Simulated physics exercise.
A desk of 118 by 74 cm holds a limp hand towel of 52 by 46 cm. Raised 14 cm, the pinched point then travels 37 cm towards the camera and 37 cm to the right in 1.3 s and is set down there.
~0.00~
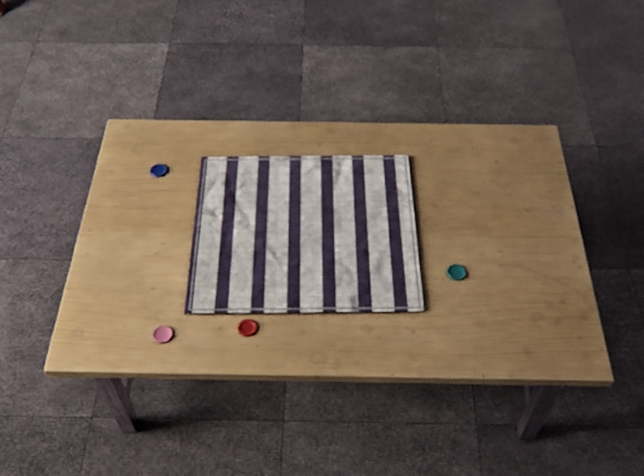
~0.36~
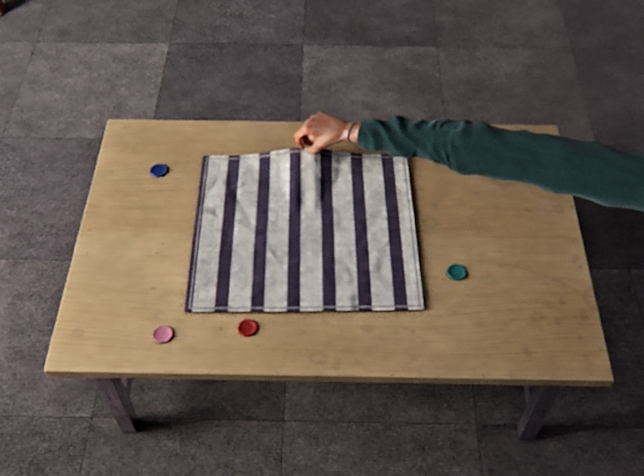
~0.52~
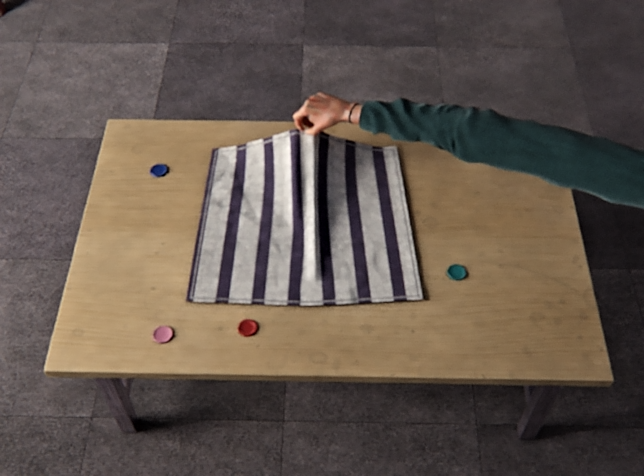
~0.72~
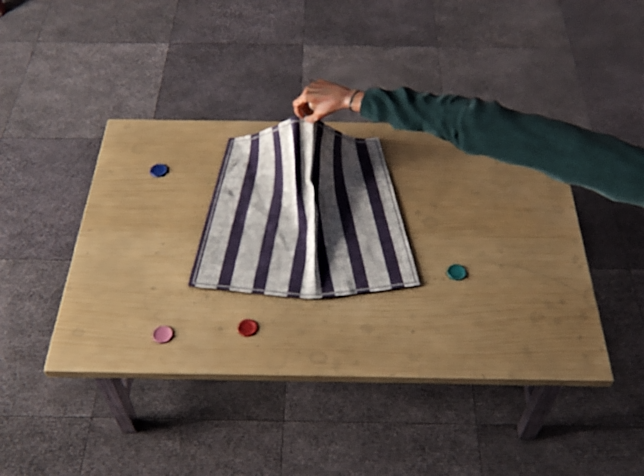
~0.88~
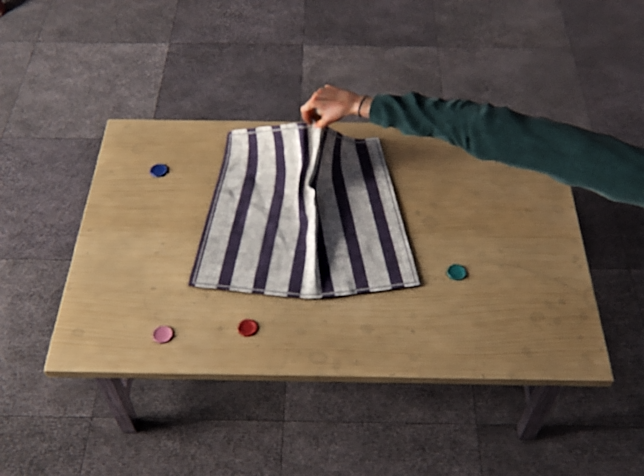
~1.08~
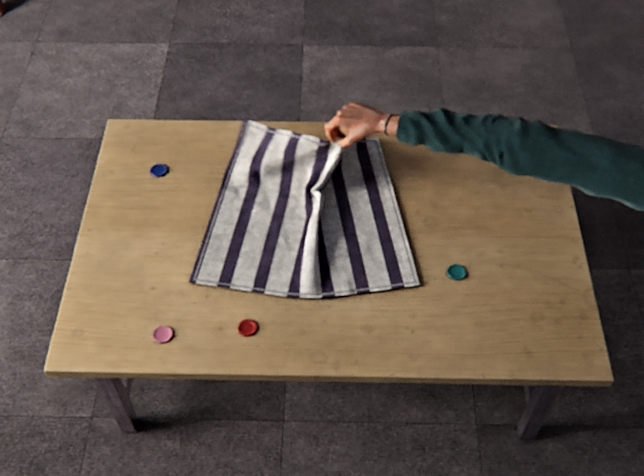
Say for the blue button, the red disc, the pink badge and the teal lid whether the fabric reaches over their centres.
Outcome: I expect the blue button to be in plain sight, I expect the red disc to be in plain sight, I expect the pink badge to be in plain sight, I expect the teal lid to be out of sight.
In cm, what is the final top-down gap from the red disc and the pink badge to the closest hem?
About 15 cm, 32 cm.
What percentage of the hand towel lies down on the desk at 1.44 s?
I'd say about 50 in a hundred.
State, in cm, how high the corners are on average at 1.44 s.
0 cm.
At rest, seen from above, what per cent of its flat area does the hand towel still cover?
Footprint at rest: Approx. 45 % of flat area.
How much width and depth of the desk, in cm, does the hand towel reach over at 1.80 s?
About 56 cm wide and 30 cm deep.
After 1.4 s, 50 % of it is down, spanning 51 by 39 cm, above no small thing.
After 1.8 s, 40 % of it is down, spanning 56 by 29 cm, above teal lid.
After 2.2 s, 45 % of it is down, spanning 55 by 28 cm, above teal lid.
After 2.5 s, 50 % of it is down, spanning 54 by 28 cm, above teal lid.
After 3.5 s, 50 % of it is down, spanning 55 by 28 cm, above teal lid.
